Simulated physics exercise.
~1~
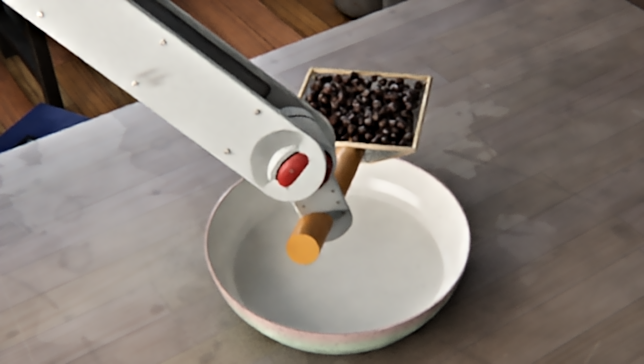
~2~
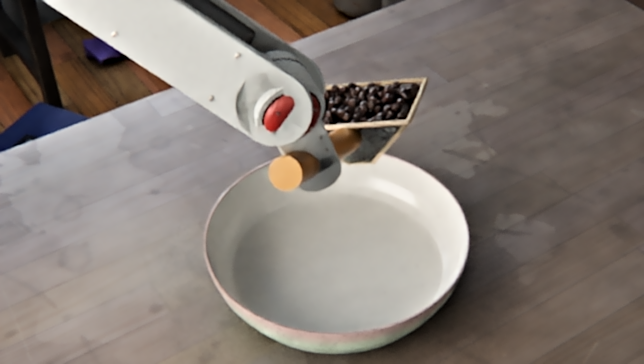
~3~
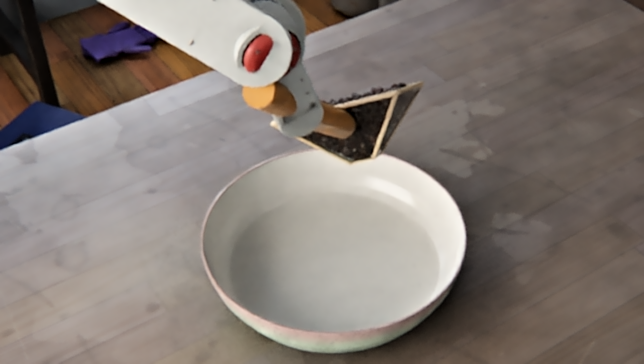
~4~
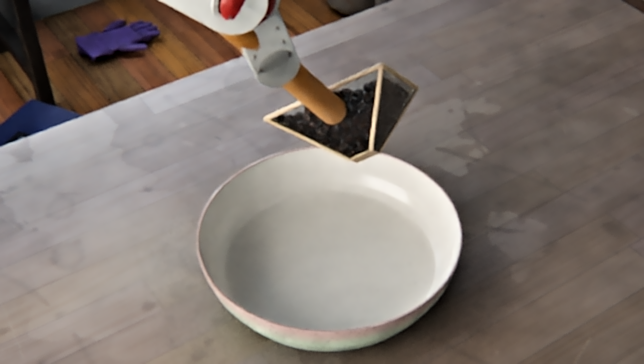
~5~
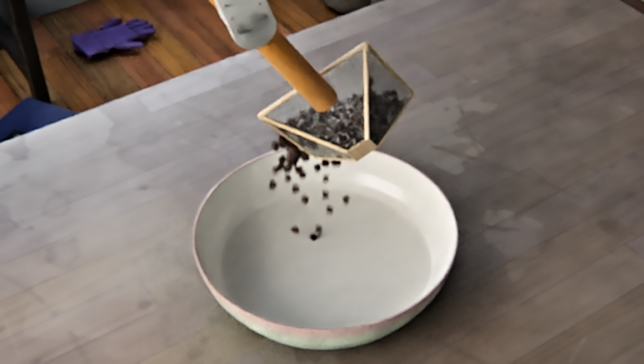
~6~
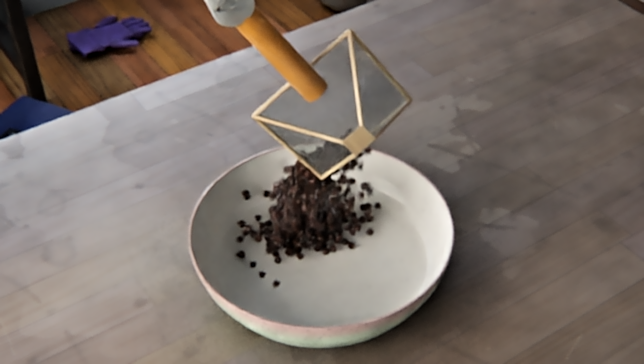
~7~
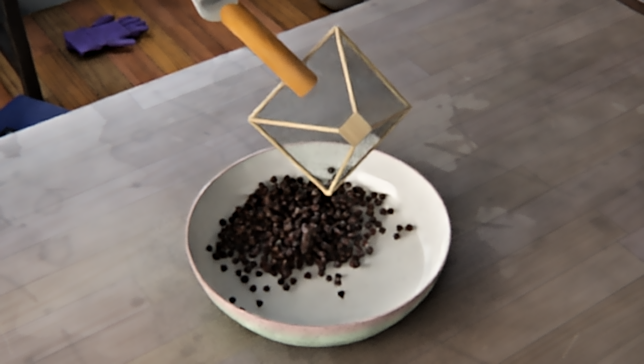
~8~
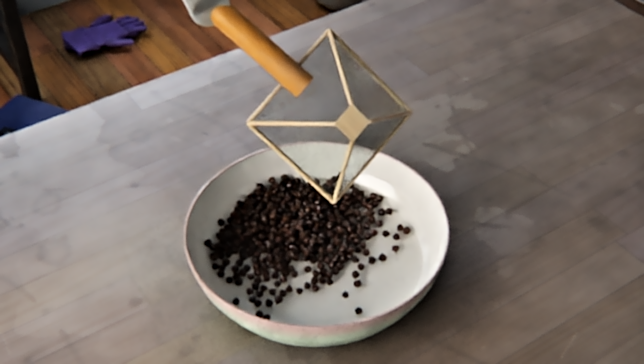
On a gray wooden table, a white robot arm held a clear-sided scoop of dark coffee beans above a wide, pale pan, then steadily tipped it until the beans tumbled out, leaving them heaped and scattered in the pan beneath the empty scoop.
